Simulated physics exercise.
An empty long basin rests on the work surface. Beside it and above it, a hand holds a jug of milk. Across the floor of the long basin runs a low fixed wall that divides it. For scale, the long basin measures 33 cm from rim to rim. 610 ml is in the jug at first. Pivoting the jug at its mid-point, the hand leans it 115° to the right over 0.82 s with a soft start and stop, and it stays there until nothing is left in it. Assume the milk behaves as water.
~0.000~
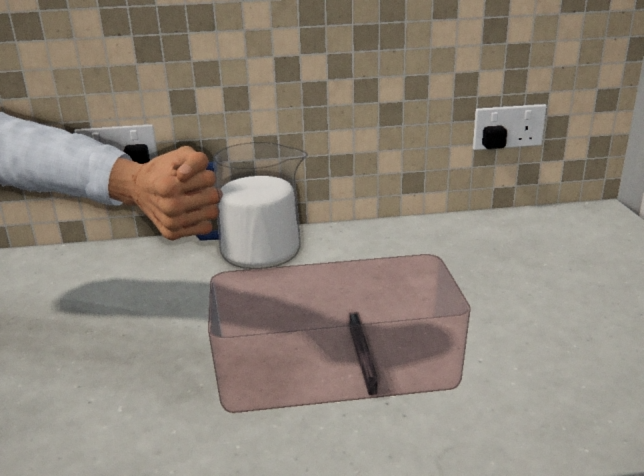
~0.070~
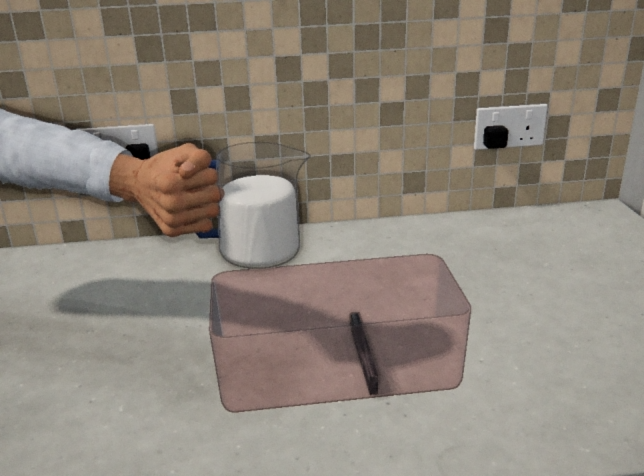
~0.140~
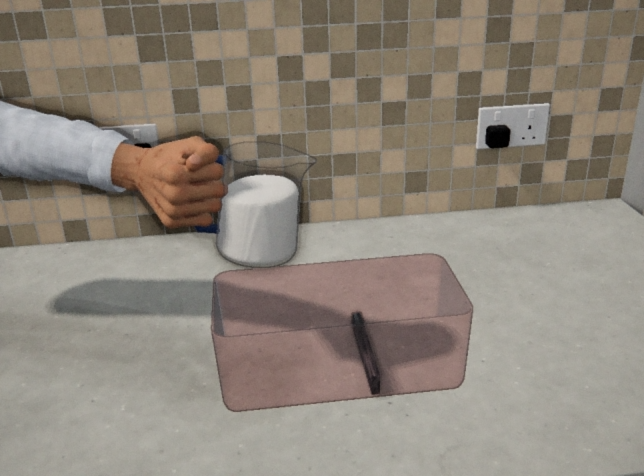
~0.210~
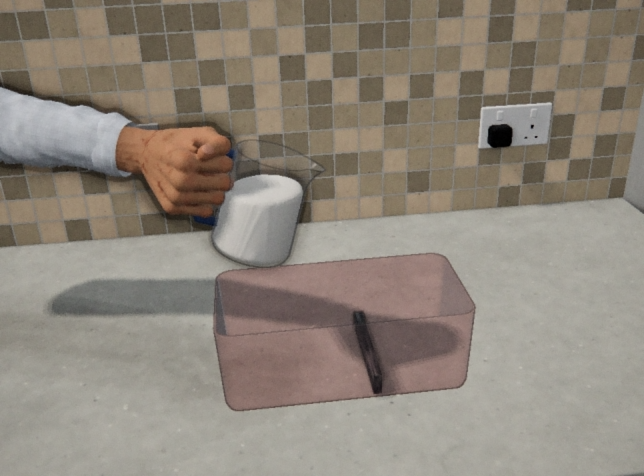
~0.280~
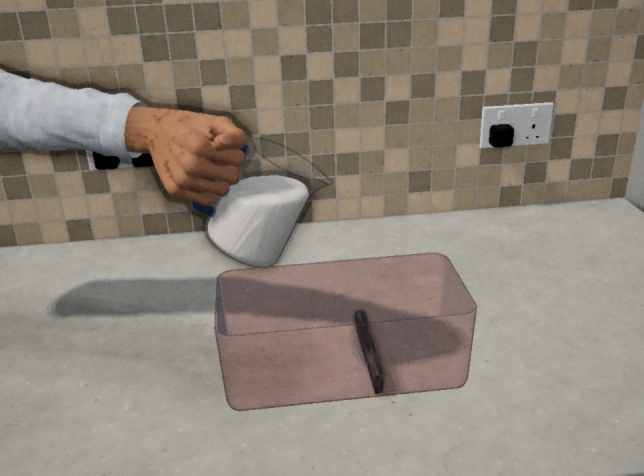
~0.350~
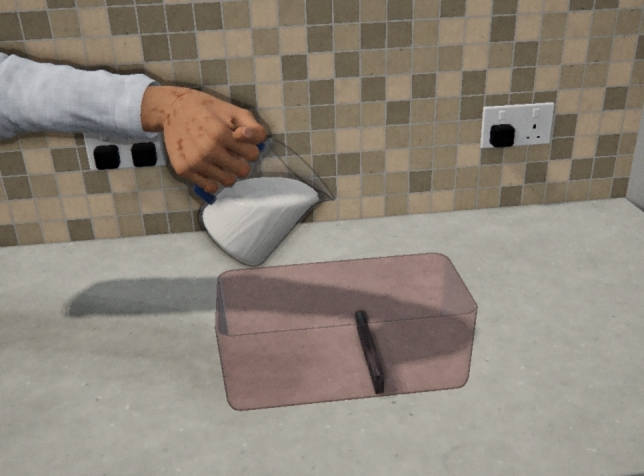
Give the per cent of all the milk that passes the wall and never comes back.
I would say 45 percent.
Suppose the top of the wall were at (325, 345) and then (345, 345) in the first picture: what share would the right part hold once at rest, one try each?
Some 85 in a hundred, then some 80 in a hundred.
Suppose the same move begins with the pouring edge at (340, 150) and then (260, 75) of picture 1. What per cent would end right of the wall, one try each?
Result: 85 per cent, then 10 per cent.
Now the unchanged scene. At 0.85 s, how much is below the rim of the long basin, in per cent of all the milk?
Around 74 per cent of the whole.
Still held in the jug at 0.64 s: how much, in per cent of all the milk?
I reckon about 64 in a hundred is still held.
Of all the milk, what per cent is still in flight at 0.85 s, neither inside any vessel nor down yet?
About 12 per cent.
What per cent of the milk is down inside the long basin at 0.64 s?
Roughly 12 per cent.
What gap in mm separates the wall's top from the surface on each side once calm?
It's around 22 mm on the left side and around 16 mm on the right side.
By 0.64 s the tilt is 102° and 64 per cent is still to pour, 5 is left of the wall and 7 right of it.
By 0.85 s the tilt is 115° and 14 per cent is still to pour, 33 is left of the wall and 41 right of it.
By 1.08 s the tilt is 115° and 1 per cent is still to pour, 52 is left of the wall and 44 right of it.
By 1.32 s the tilt is 115° and 0 per cent is still to pour, 54 is left of the wall and 45 right of it.
At rest 53 per cent lies left of the wall, 45 right of it and 1 outside.
